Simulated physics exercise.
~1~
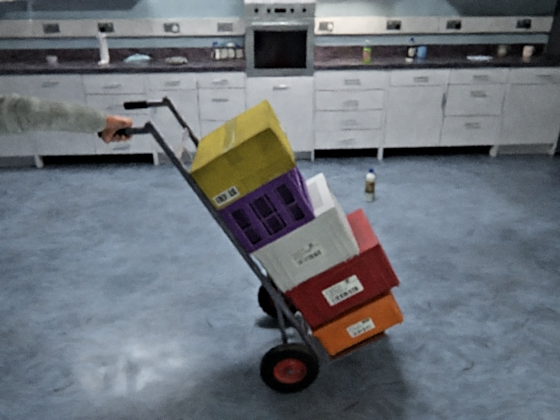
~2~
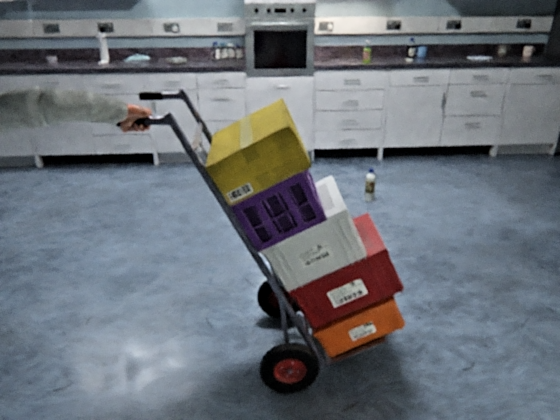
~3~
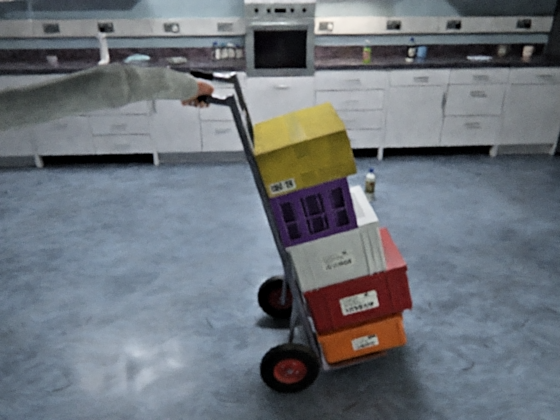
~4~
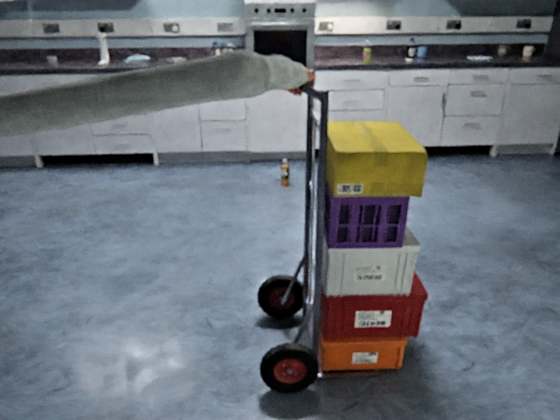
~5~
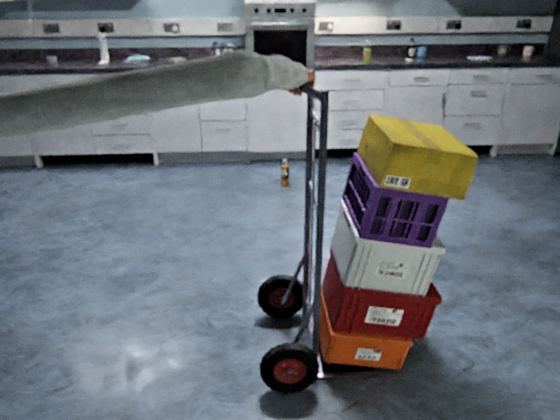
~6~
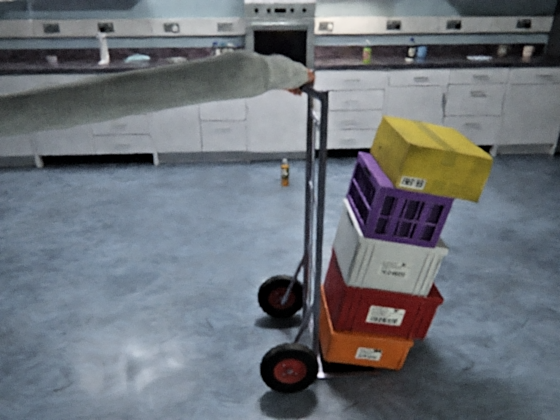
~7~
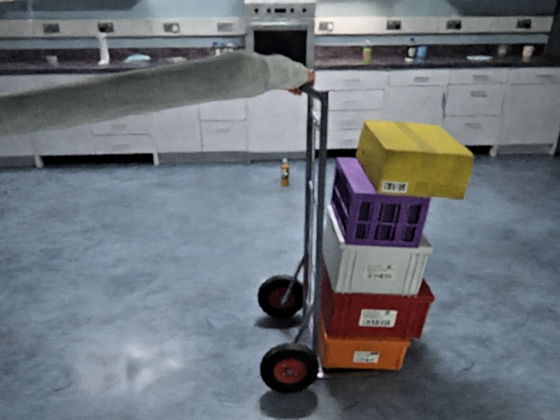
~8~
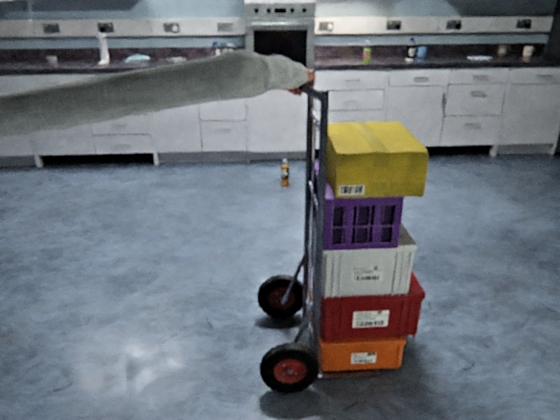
A hand truck stands tilted back to the left on a blue-grey kitchen floor, seen from the side by a still camera, with white cabinets and an oven behind. It carries a stack of five containers, orange at the bottom, then red, white, purple and a yellow parcel on top. A sleeved arm from the left pushes the handle forward until the truck stands upright. The stack then leans away to the right, the yellow parcel farthest, before rocking back. It ends upright against the frame, all five still stacked in order.
